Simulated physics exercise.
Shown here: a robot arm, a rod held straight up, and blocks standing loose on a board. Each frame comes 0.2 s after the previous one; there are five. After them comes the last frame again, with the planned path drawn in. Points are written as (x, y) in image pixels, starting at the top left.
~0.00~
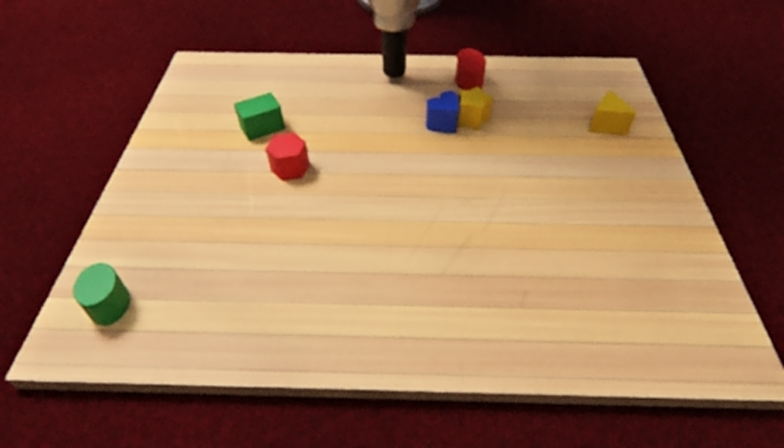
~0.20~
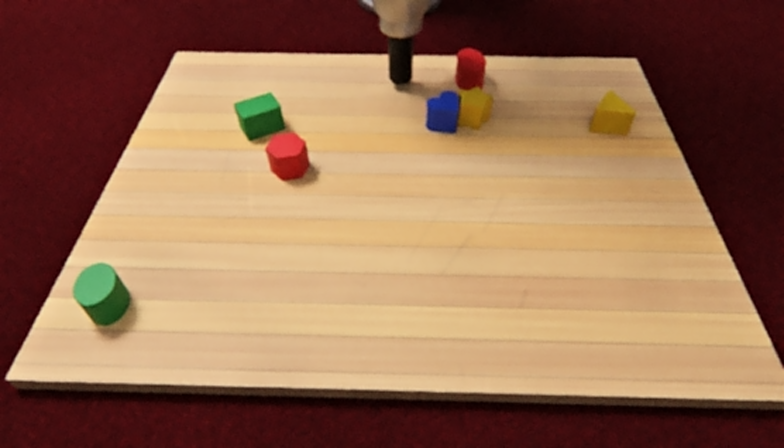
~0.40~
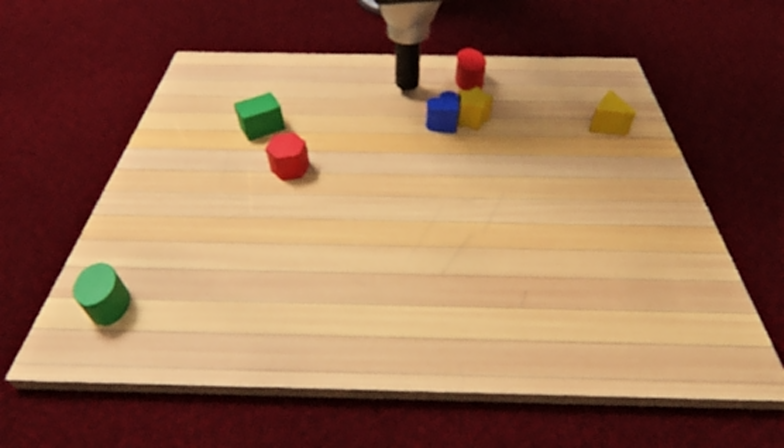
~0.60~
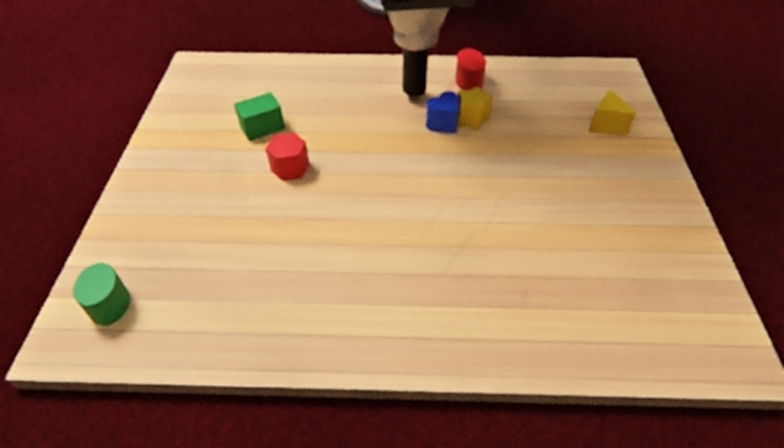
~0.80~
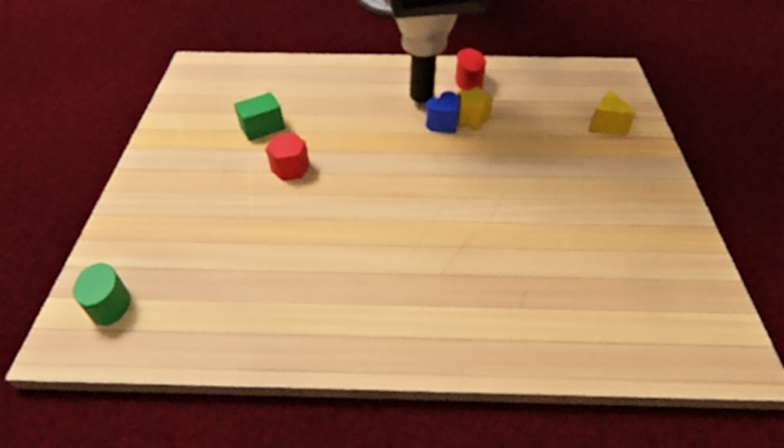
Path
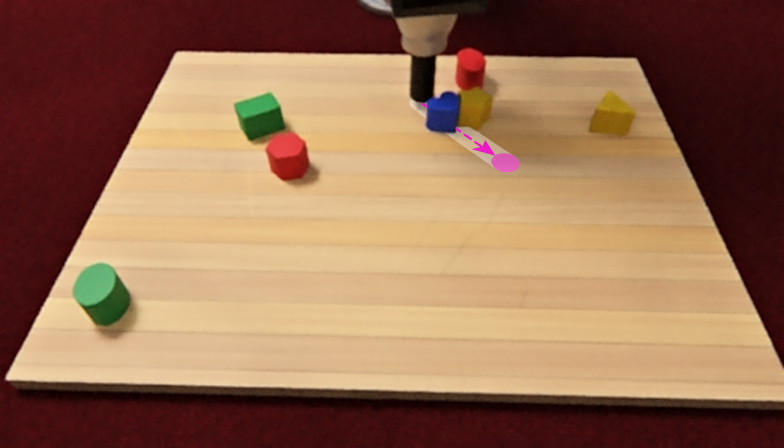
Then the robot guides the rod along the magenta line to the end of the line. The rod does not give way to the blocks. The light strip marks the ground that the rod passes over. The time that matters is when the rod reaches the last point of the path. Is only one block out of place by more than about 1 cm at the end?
No, it doesn't check out.
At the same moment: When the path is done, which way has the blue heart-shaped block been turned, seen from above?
Looking down: Clockwise.
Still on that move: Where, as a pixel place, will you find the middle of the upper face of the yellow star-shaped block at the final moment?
It ends at (496, 104).
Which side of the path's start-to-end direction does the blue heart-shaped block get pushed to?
The blue heart-shaped block goes right.
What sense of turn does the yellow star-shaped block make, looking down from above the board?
Spins counterclockwise.
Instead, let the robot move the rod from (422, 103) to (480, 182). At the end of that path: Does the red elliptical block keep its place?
Yes, it checks out.
Path on the board, from (422, 103) to (505, 163).
What follows on the original path. One third of the way, rod (448, 114); blue heart-shaped block (455, 114), turned 30° clockwise; yellow star-shaped block (482, 100), turned 35° anticlockwise.
Two thirds of the way, rod (476, 134); blue heart-shaped block (471, 134), turned 60° clockwise; yellow star-shaped block (496, 104), turned 105° anticlockwise.
At the end, rod (507, 155); blue heart-shaped block (475, 141), turned 95° clockwise; red elliptical block in place; yellow star-shaped block (496, 104), turned 105° anticlockwise.
